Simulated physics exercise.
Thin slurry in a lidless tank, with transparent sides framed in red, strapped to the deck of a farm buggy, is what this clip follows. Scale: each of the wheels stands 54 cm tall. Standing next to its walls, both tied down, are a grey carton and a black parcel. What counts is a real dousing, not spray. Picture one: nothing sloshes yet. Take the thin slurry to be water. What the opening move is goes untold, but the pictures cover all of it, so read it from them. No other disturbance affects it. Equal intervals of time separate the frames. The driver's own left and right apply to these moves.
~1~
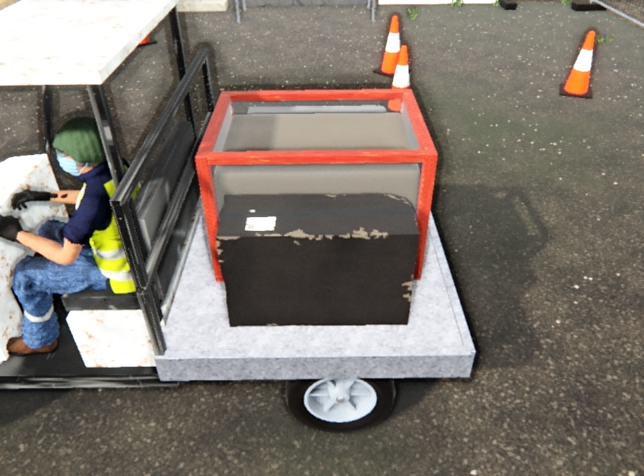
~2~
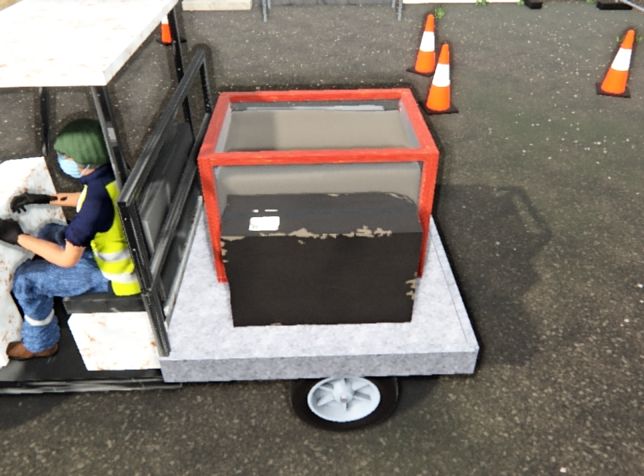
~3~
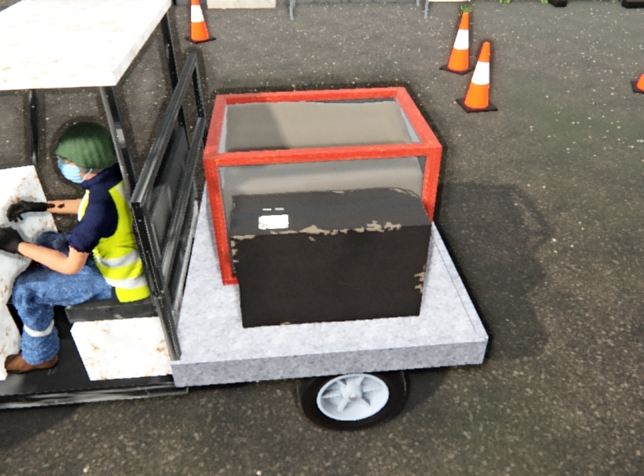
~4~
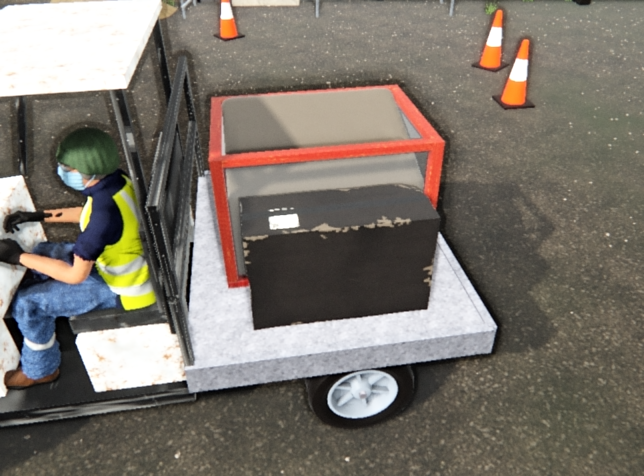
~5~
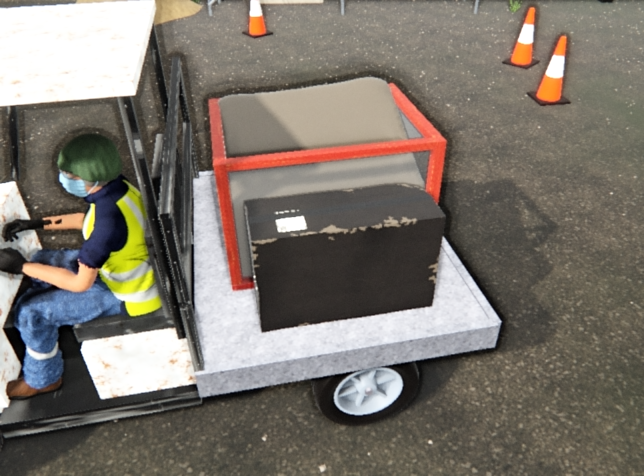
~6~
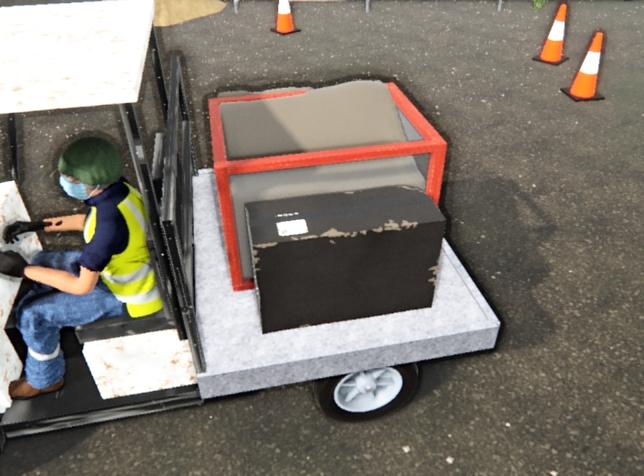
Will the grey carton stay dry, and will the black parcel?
Grey carton - struck. Black parcel - missed.
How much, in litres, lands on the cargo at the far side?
About 2 litres.
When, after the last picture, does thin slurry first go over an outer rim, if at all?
Liquid gets out at roughly 0.3 s.
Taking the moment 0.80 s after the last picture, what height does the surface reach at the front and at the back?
Some 54 cm in front and some 58 cm behind.
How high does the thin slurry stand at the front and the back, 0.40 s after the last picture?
The surface sits near 56 cm in front and near 54 cm at the rear.
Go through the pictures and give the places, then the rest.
In the first picture, the surface is at (244, 118) by the front wall; at (389, 117) by the back wall; it lies level with the rim line; the front is on the left, levels are read along the far wall; the grey carton stands at the far side; the black parcel stands at the near side; a wheel hub at (341, 407).
In the second picture, the surface is at (243, 111) by the front wall; at (388, 115) by the back wall; it climbs 4° towards the far side.
In the third picture, the surface is at (240, 111) by the front wall; at (385, 108) by the back wall; it climbs 10° towards the far side.
In the fourth picture, the surface is at (236, 103) by the front wall; at (381, 93) by the back wall; it climbs 22° towards the far side.
In the fifth picture, the surface is at (234, 102) by the front wall; at (378, 87) by the back wall; it climbs 26° towards the far side.
In the sixth picture, the surface is at (235, 110) by the front wall; at (378, 90) by the back wall; it climbs 20° towards the far side; a wheel hub at (371, 396).
Then, 0.40 s after the last picture, the surface is 56 cm up at the front and 54 cm at the back; 1 per cent is out, over the far side.
Then, 0.80 s after the last picture, the surface is 54 cm up at the front and 57 cm at the back; 1 per cent is out, over the far side.
Then, 1.30 s after the last picture, the surface is 53 cm up at the front and 54 cm at the back; 1 per cent is out, over the far side.
Then, 2.99 s after the last picture, 1 per cent is out, over the far side; the grey carton has caught 2 litres and the black parcel a few drops.
